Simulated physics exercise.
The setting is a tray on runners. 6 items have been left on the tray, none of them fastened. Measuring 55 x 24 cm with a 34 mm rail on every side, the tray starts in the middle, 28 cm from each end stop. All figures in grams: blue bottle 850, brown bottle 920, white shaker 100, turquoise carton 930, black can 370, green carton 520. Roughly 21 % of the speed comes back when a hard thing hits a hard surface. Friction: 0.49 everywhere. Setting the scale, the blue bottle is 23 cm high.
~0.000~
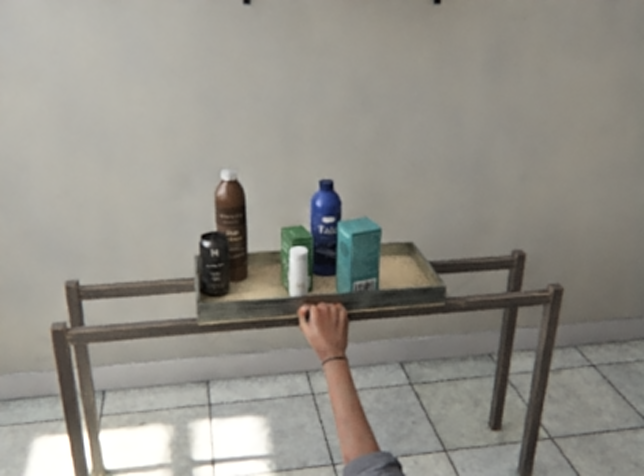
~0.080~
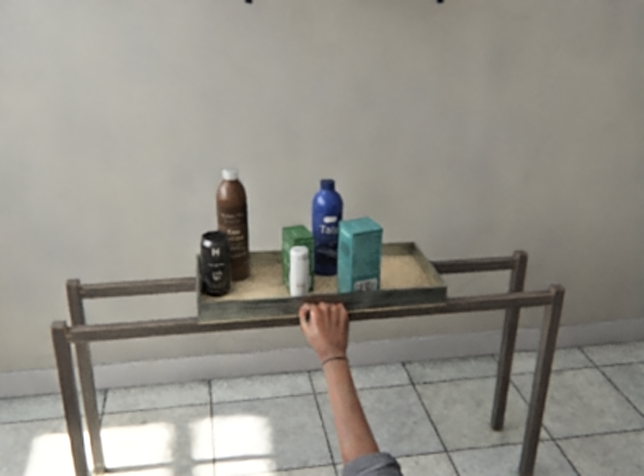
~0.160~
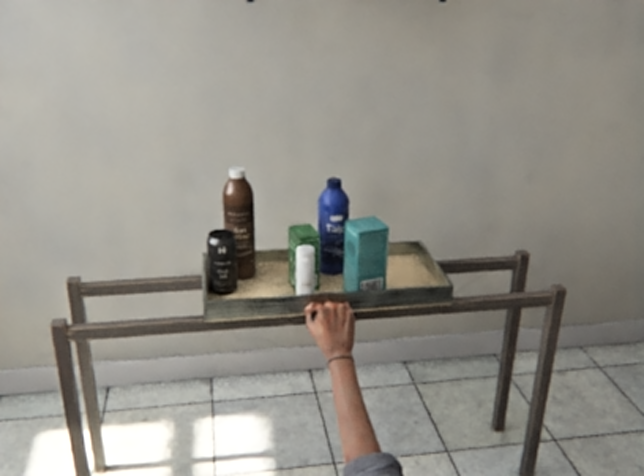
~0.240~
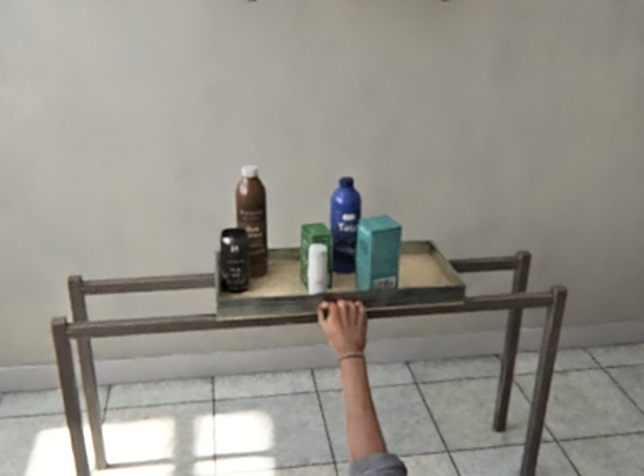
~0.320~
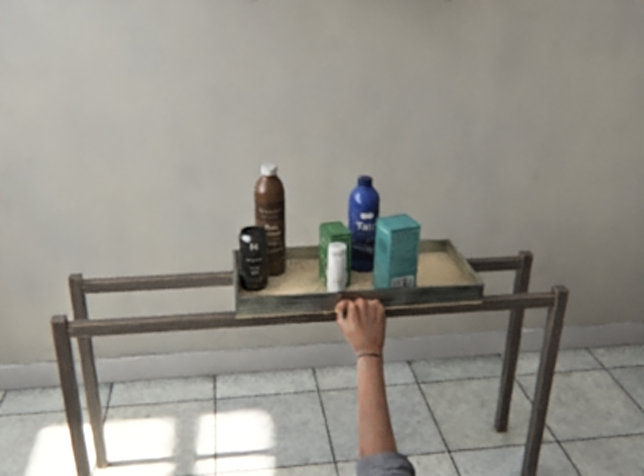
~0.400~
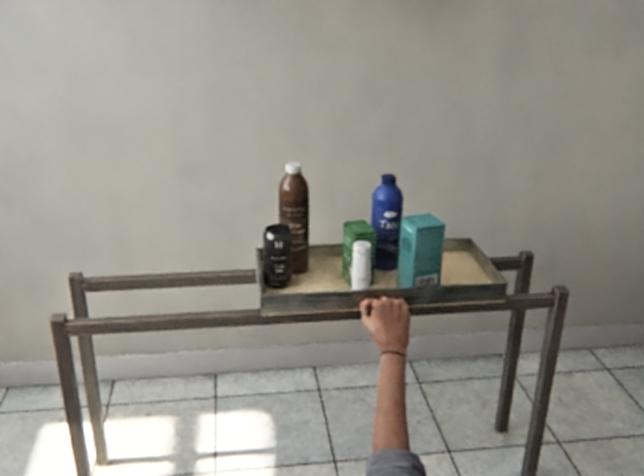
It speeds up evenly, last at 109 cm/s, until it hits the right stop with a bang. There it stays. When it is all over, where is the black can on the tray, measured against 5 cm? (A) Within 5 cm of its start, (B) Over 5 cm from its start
(B) Over 5 cm from its start.
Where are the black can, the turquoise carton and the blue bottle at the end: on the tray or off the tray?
Once it all settles, the black can stays on its surface, the turquoise carton leaves its surface and the blue bottle stays on its surface.
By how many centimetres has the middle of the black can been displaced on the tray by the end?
About 20 cm.
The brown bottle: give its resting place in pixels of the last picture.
Its centre ends close to (443, 235) in the last view.
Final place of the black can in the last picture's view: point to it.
In the end it sits at around (416, 271).
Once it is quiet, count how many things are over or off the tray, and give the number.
6.
By 0.60 s, tray 28 cm right; black can 5 cm from its spot near (357, 252); white shaker tilted 17°; brown bottle tilted 8°.
By 0.80 s, tray 28 cm right; black can tilted 37° near (389, 249); blue bottle tilted 74°; brown bottle tilted 74°.
By 1.40 s, tray 28 cm right; turquoise carton now off the tray; black can on its side near (414, 268); blue bottle on its side.
When it is over (3.1 s), off the tray, turquoise carton; lying over on the tray, blue bottle, brown bottle, white shaker, black can and green carton. End places, in pixels of the last picture, black can near (416, 271).
